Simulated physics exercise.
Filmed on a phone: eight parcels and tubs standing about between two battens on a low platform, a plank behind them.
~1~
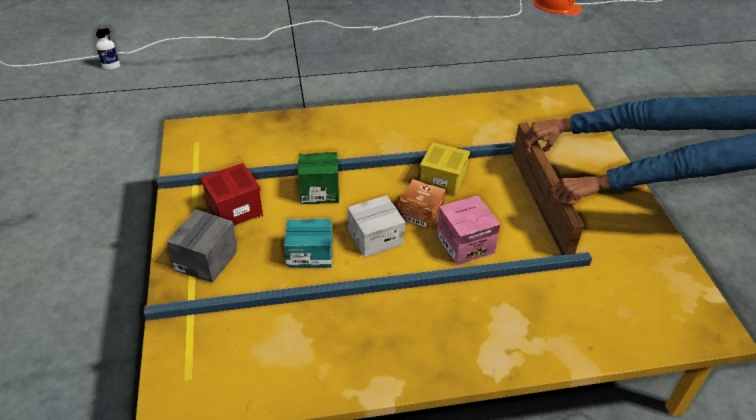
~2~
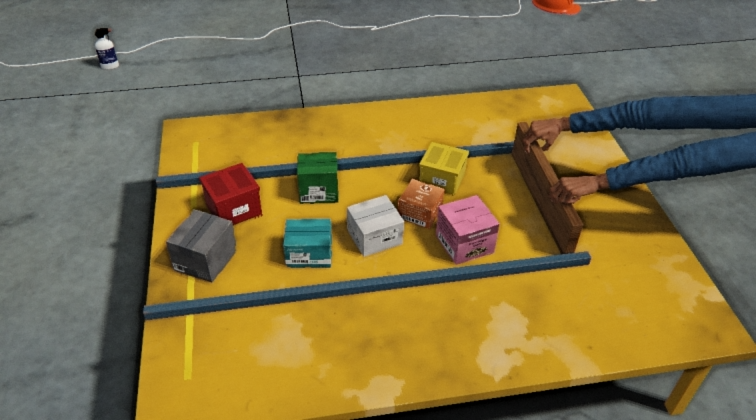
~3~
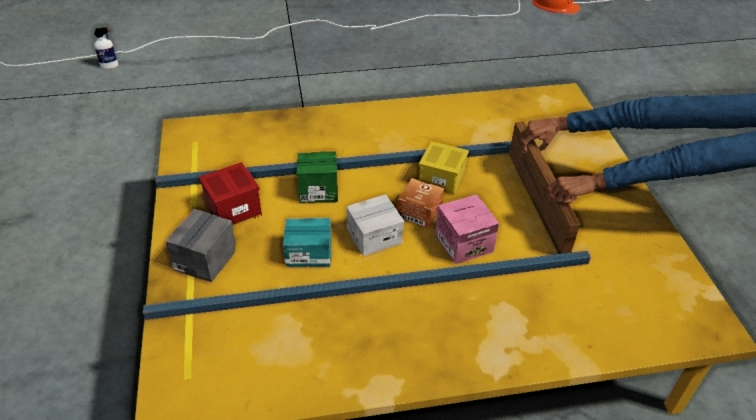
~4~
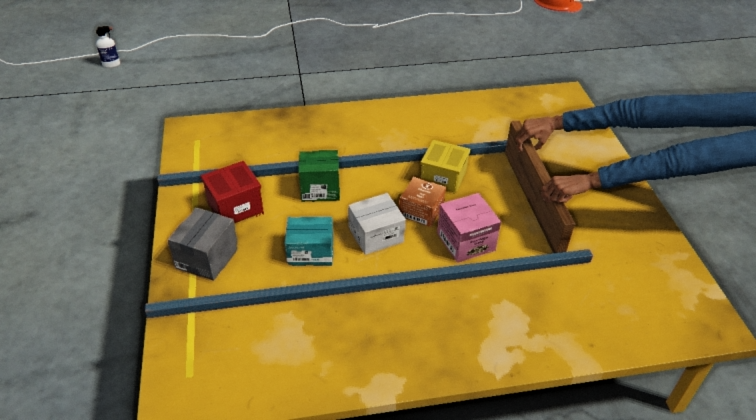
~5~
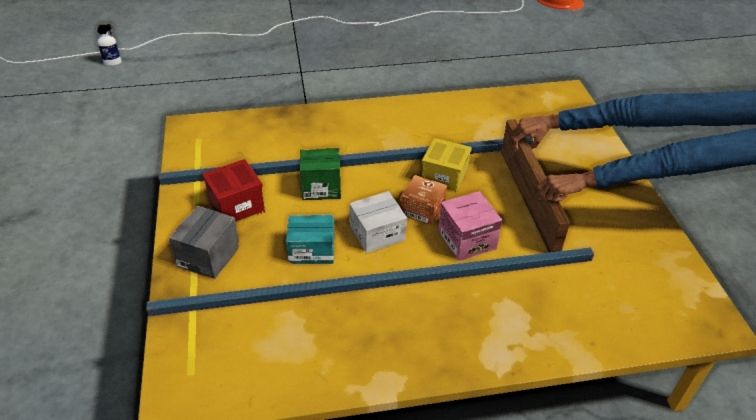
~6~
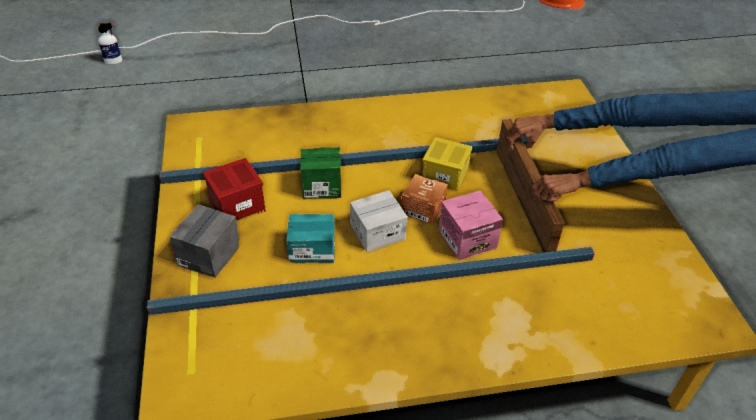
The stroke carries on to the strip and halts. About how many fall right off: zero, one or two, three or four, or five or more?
Here the number that fall off is five or more.
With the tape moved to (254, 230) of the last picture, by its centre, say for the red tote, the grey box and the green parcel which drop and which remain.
The red tote goes over, the grey box tumbles off, the green parcel survives.
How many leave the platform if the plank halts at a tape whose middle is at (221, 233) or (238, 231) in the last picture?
In that order 3 and 3.
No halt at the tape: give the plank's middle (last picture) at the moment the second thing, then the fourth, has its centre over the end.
Its middle is around (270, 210) and later (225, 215).
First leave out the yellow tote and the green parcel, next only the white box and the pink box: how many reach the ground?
3 in the first case, 3 in the second.
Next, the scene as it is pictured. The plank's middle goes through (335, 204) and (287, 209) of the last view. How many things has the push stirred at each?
By then 8, and 8.
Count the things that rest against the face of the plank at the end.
It touches 3.
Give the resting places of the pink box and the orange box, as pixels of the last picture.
The pink box at (168, 257), the orange box at (175, 231).
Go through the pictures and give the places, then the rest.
The first frame shows grey box (203, 246); red tote (233, 197); turquoise parcel (309, 244); plank (545, 187); tape (193, 241).
The second frame shows red tote (232, 197); yellow tote (443, 169).
The third frame shows turquoise parcel (308, 243); orange box (420, 203).
The fourth frame shows grey box (204, 244); pink box (468, 228).
The fifth frame shows red tote (234, 193); green parcel (321, 174).
The sixth frame shows grey box (206, 241); red tote (235, 192); turquoise parcel (312, 239); plank (527, 184); tape (196, 236).
Soon after, none off yet; grey box at rest near (206, 241); red tote at rest near (235, 192); turquoise parcel at rest near (312, 239).
After that, none off yet; grey box displaced about its own width near (152, 246); red tote displaced about its own width near (201, 195); turquoise parcel displaced well along near (201, 254).
In the end, the number that fall off is five or more; gone, white box, green parcel, turquoise parcel, red tote and grey box.
